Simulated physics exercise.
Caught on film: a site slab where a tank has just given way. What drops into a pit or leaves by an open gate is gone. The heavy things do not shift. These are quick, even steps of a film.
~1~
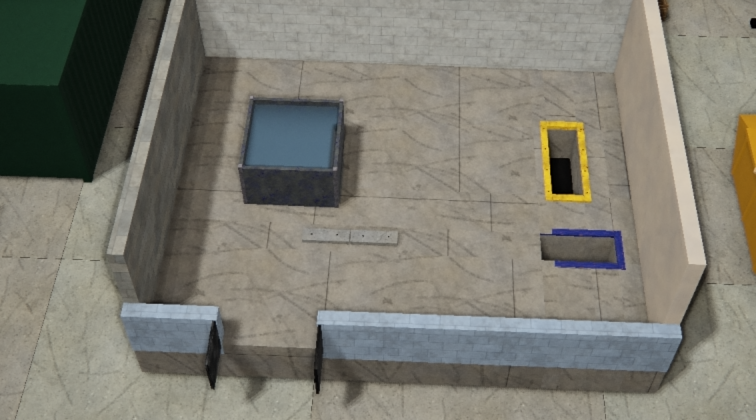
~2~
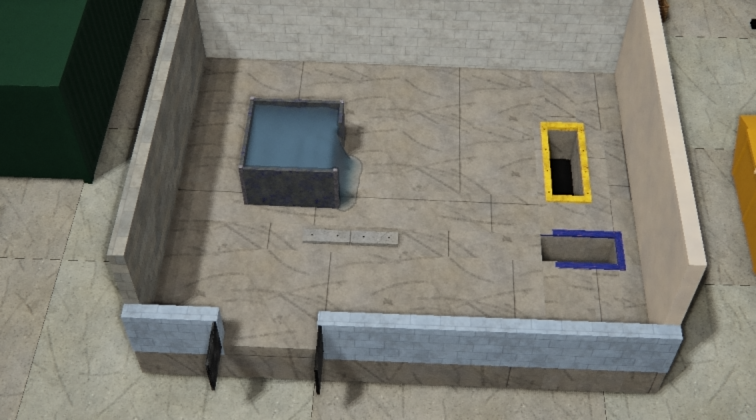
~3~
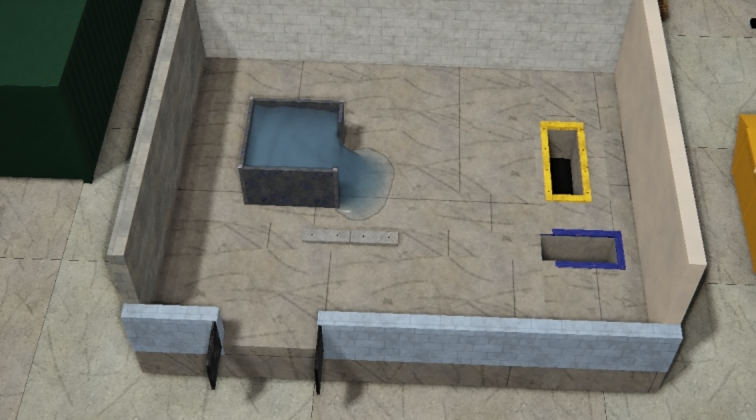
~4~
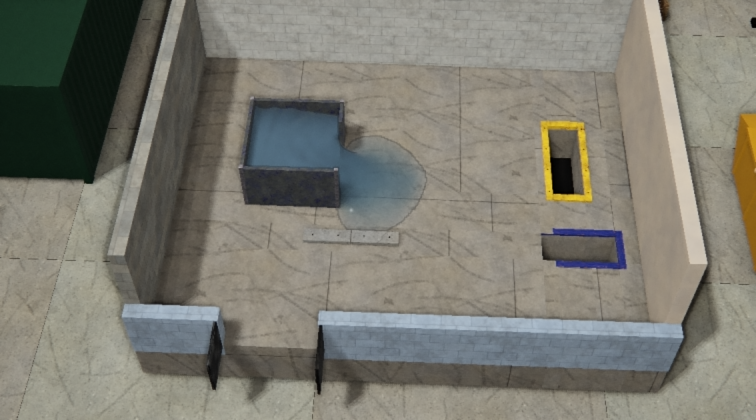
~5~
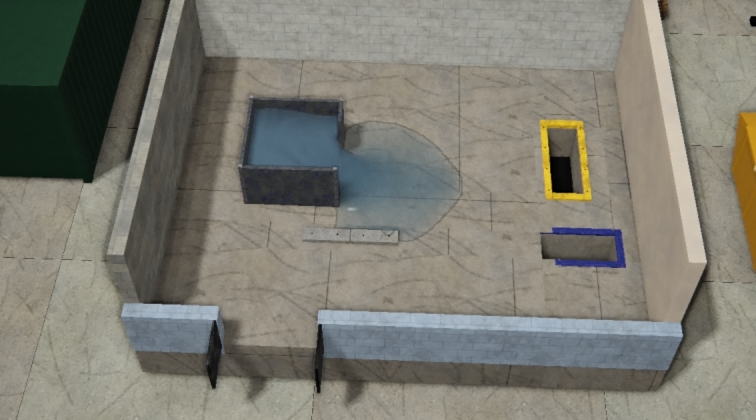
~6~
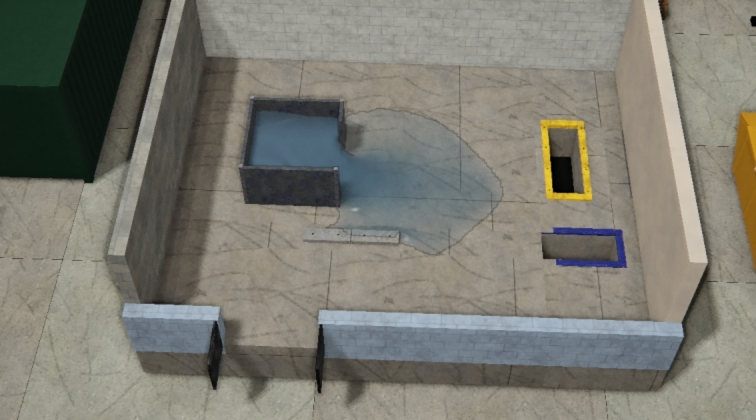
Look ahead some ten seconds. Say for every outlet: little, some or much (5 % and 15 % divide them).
The gate takes less than 5 %; the yellow pit takes more than 15 %; the blue pit takes more than 15 %.
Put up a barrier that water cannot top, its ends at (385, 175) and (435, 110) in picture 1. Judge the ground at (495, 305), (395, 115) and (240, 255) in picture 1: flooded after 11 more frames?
In turn: Under water, flooded, free of water.
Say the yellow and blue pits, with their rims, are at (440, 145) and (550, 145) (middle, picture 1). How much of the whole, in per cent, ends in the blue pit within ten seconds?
Parts in a hundred: Blue 10.
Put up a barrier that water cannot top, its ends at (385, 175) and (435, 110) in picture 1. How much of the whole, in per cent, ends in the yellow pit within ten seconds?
Roughly, in per cent: Yellow 8.
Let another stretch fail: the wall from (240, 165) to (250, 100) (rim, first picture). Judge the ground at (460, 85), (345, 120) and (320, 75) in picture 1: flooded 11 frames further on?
One after the other: Clear, clear, wet.
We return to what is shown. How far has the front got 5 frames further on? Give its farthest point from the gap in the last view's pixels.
At about (632, 236).
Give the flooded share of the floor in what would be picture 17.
Some 50 per cent.
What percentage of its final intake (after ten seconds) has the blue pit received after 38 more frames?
I make it 65 per cent.
A moment on, water covers 35 % of the floor; the gate 0 %, the yellow pit 3 %, the blue pit 1 %.
Next, water covers 50 % of the floor; the gate 0 %, the yellow pit 10 %, the blue pit 5 %.
Then, water covers 50 % of the floor; the gate 0 %, the yellow pit 16 %, the blue pit 10 %.
Later, water covers 45 % of the floor; the gate 0 %, the yellow pit 21 %, the blue pit 23 %.
In the end, water covers 55 % of the floor; the gate 0 %, the yellow pit 22 %, the blue pit 36 %.
